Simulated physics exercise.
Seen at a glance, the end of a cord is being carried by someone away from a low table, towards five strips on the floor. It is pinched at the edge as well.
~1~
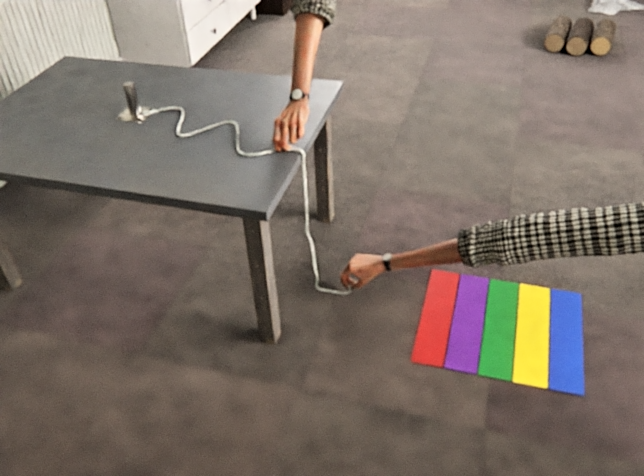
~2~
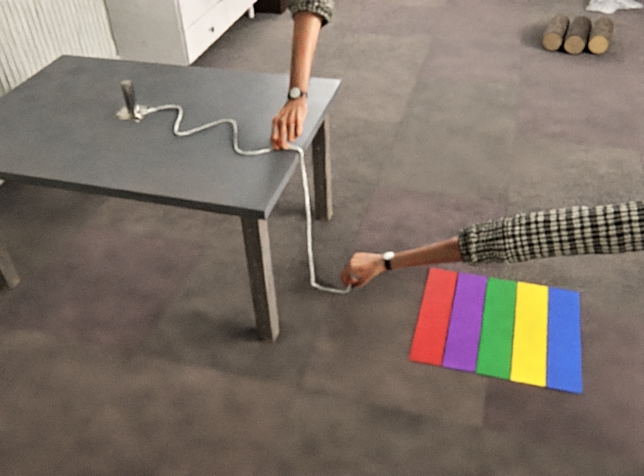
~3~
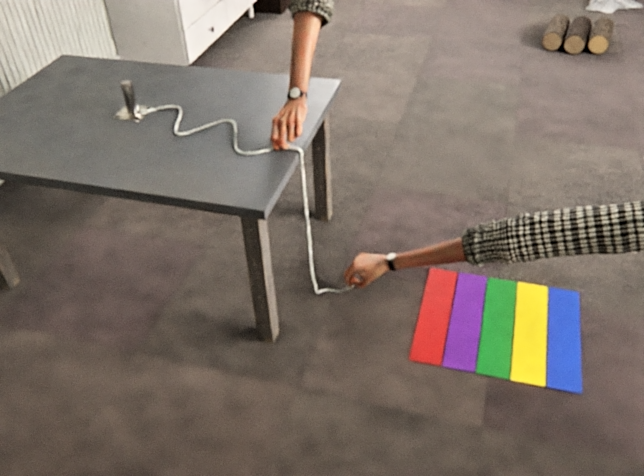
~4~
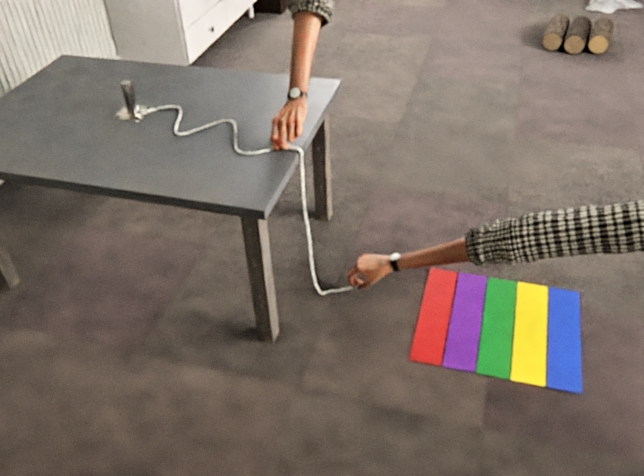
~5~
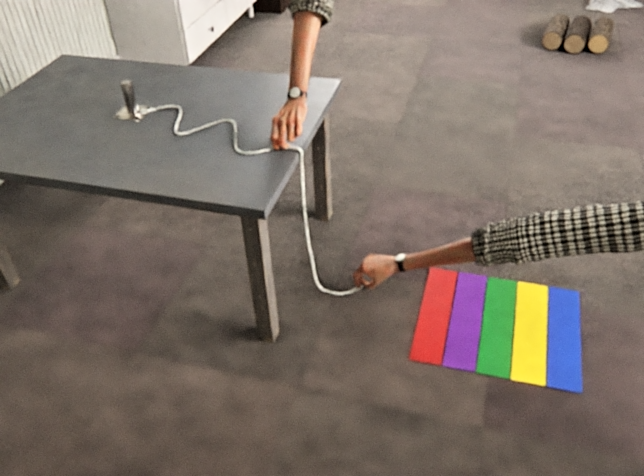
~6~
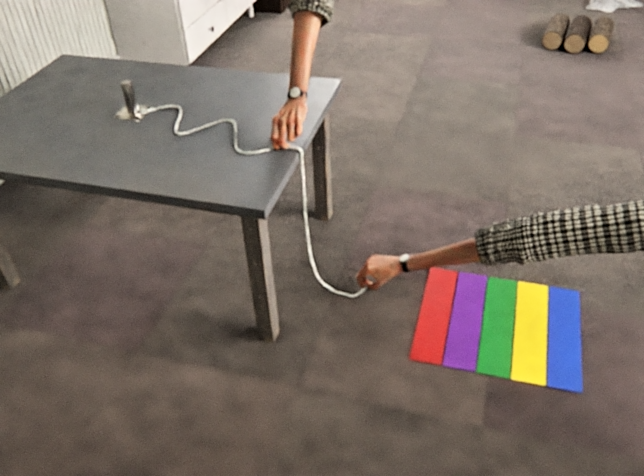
A hand slowly drawing the end of a white cord slightly right near coloured strips, another hand pinching it at the table edge.
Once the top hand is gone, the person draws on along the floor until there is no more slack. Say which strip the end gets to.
It gets to the blue strip.
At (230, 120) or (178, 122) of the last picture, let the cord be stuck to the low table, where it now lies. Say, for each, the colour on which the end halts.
For the first it's green, and for the second it's yellow.
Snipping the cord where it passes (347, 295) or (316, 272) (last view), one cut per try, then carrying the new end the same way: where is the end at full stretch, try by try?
First try near (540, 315), second near (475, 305).
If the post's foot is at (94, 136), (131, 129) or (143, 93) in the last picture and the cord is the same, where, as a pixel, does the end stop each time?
Try by try: (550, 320), (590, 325) and (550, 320).
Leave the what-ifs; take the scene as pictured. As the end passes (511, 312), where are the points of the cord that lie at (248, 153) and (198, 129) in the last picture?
They end up at (318, 183) and at (240, 134).
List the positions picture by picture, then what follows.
In the first frame, end (350, 286); red (430, 346); purple (463, 352); green (497, 359); yellow (531, 365); blue (566, 372).
In the second frame, end (350, 285); cord through (176, 107) (194, 131) (235, 139) (292, 149) (308, 216) (312, 273).
In the third frame, end (354, 285).
In the fourth frame, end (357, 286); cord through (176, 107) (194, 131) (235, 139) (292, 149) (305, 215) (313, 274).
In the fifth frame, end (362, 287).
In the sixth frame, end (366, 287); cord through (176, 106) (194, 131) (235, 138) (292, 149) (305, 215) (316, 273).
Early on, end near (512, 312); over green.
Midway, end near (548, 318); over yellow.
At the end of the slack, end near (570, 322); over blue. It gets as far as the blue strip.
